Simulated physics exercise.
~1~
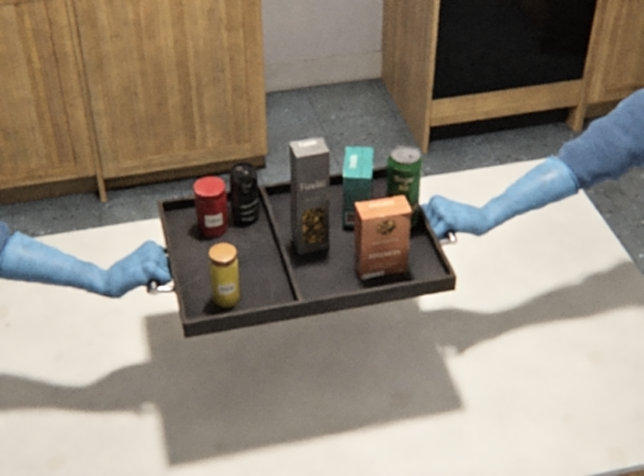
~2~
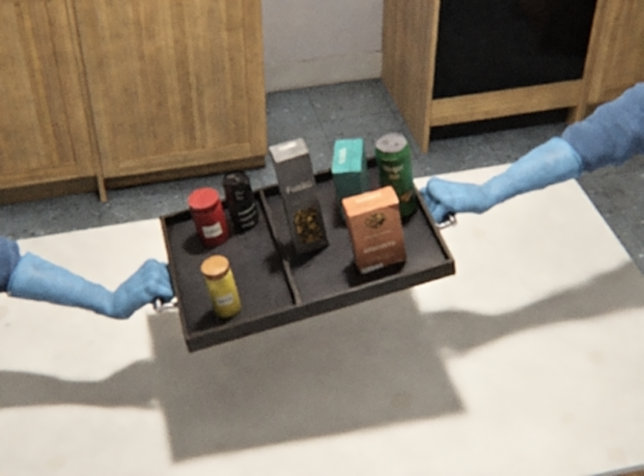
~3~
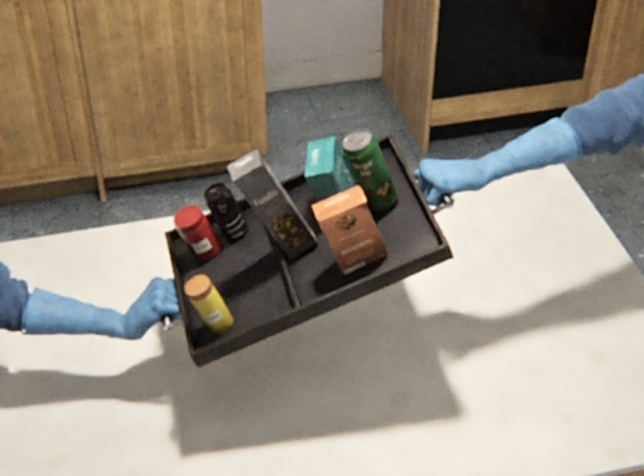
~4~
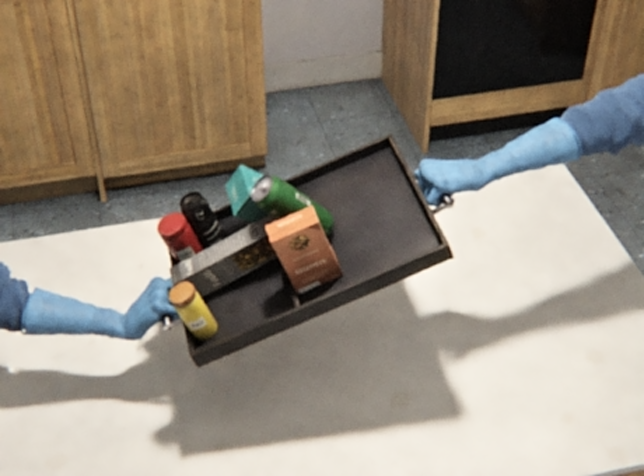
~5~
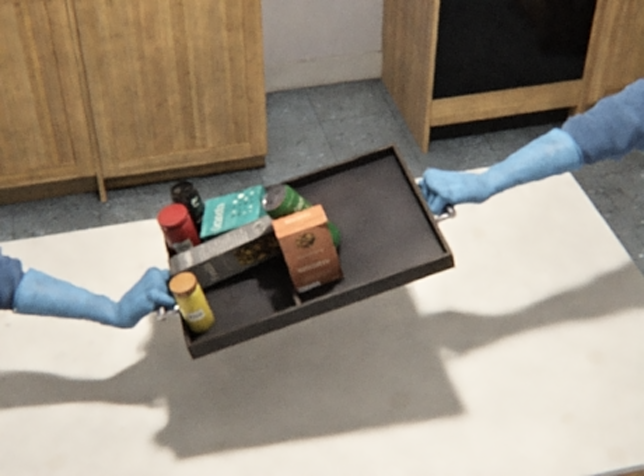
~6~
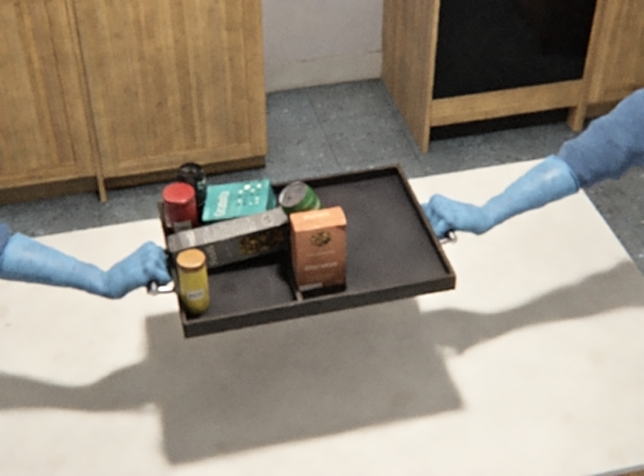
The clip shows two blue-gloved hands holding a dark tray of cans, jars and cartons, tipping its left side down so the items slide left and some topple, then levelling it, with the turquoise packet and grey carton lying on their sides and the orange packet upright.
